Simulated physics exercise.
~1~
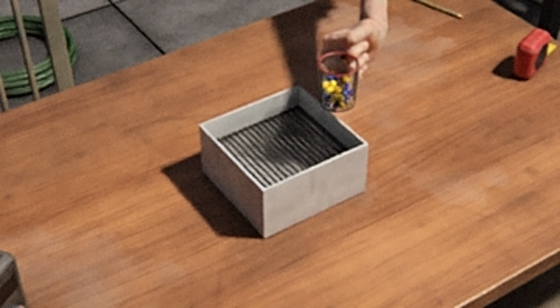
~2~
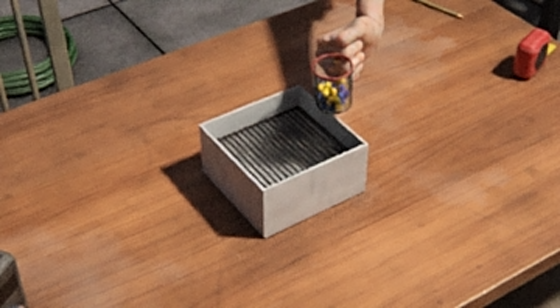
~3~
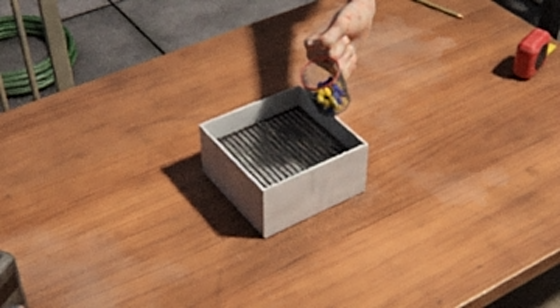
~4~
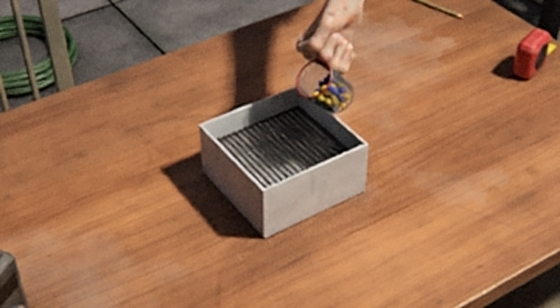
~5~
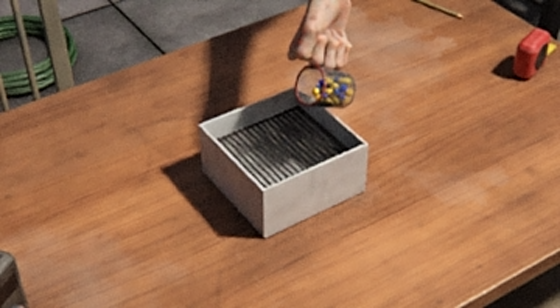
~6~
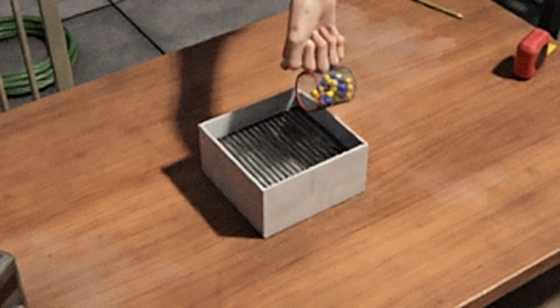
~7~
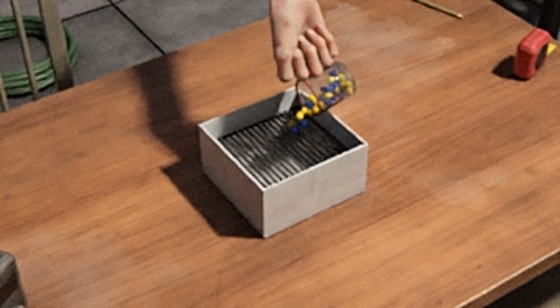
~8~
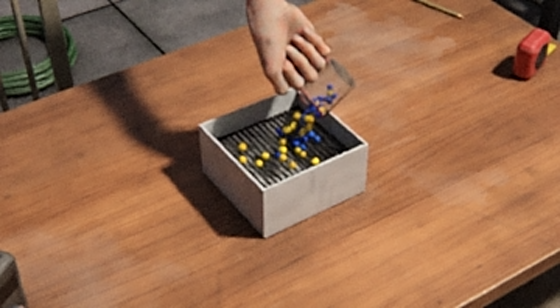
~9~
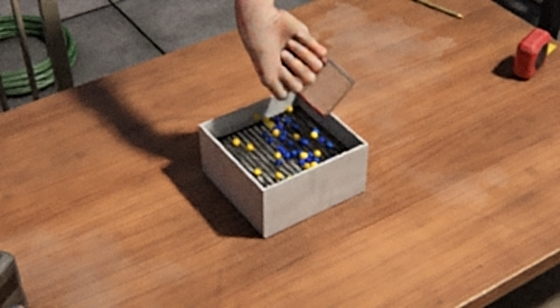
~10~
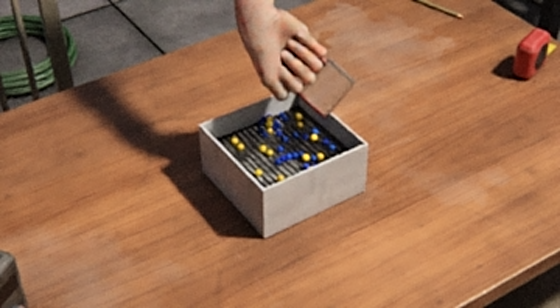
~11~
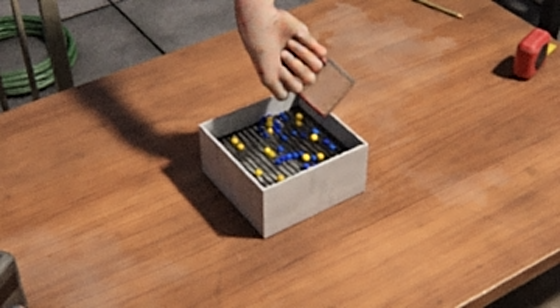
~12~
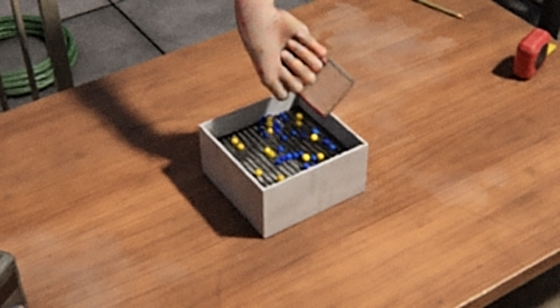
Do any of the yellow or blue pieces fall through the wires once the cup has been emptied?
No, none of them fall through. Both the yellow and the blue pieces stay caught on top of the wires.
A hand held a clear cup of yellow and blue pieces over a pale box with wires across it, tipped the cup until it was upside down, and poured them all out, leaving both colours resting on the wires.
